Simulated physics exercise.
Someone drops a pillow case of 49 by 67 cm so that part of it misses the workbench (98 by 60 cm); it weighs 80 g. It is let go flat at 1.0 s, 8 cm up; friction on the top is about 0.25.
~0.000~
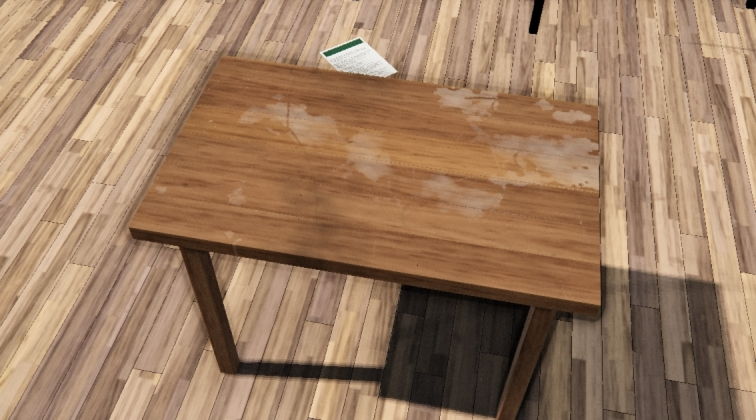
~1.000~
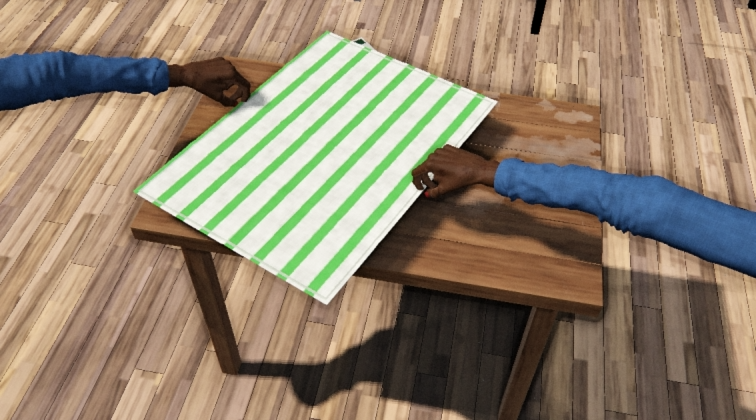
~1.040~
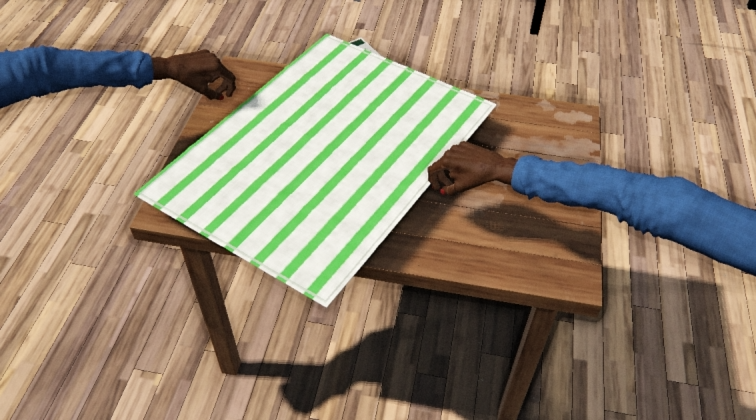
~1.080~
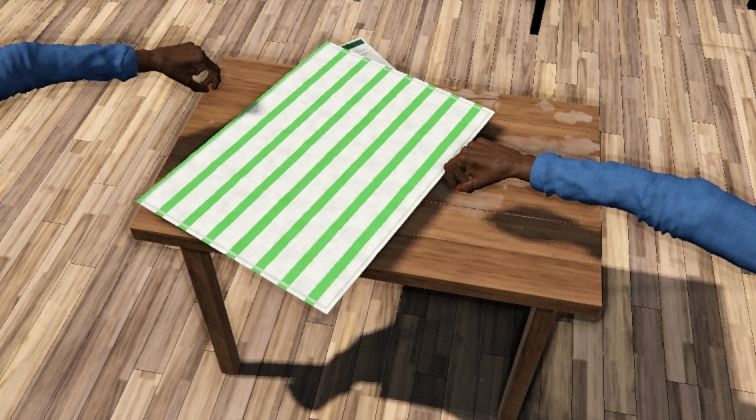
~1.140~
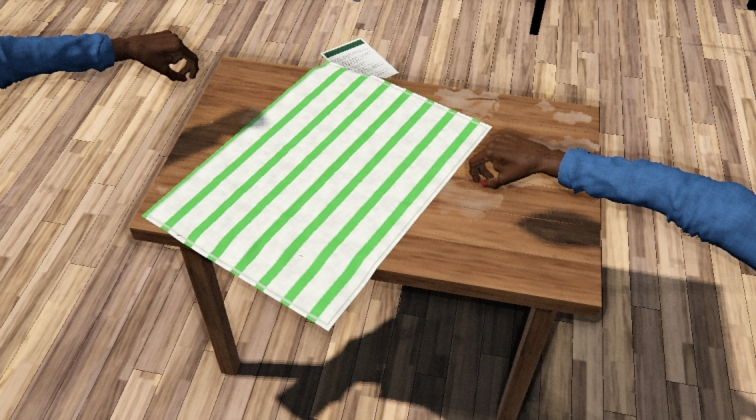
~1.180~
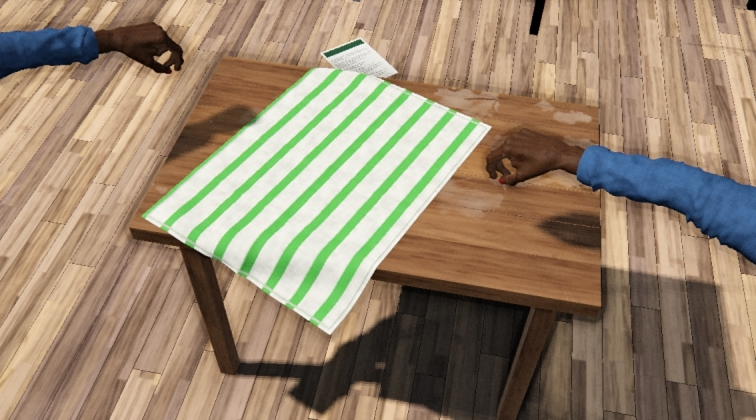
At first, a worn wooden workbench stands bare on a plank floor. Then two blue-sleeved arms hold a green-and-white striped cloth flat above it, and the hands let go and draw apart. The cloth drops slightly onto the top, its near edge sticking out past the bench and bending downward.
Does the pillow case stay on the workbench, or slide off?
The pillow case remains up there.
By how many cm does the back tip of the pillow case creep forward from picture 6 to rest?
Some 0 cm.
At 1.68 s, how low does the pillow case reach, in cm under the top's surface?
Some 12 cm.
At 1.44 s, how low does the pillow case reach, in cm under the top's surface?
Some 14 cm.
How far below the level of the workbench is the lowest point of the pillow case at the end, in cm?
About 16 cm.
At 1.4 s, 85 % of the pillow case is still over the top.
At 1.7 s, 85 % of the pillow case is still over the top.
At 1.9 s, 85 % of the pillow case is still over the top.
At 2.2 s, 85 % of the pillow case is still over the top.
At 4.4 s, 85 % of the pillow case is still over the top.
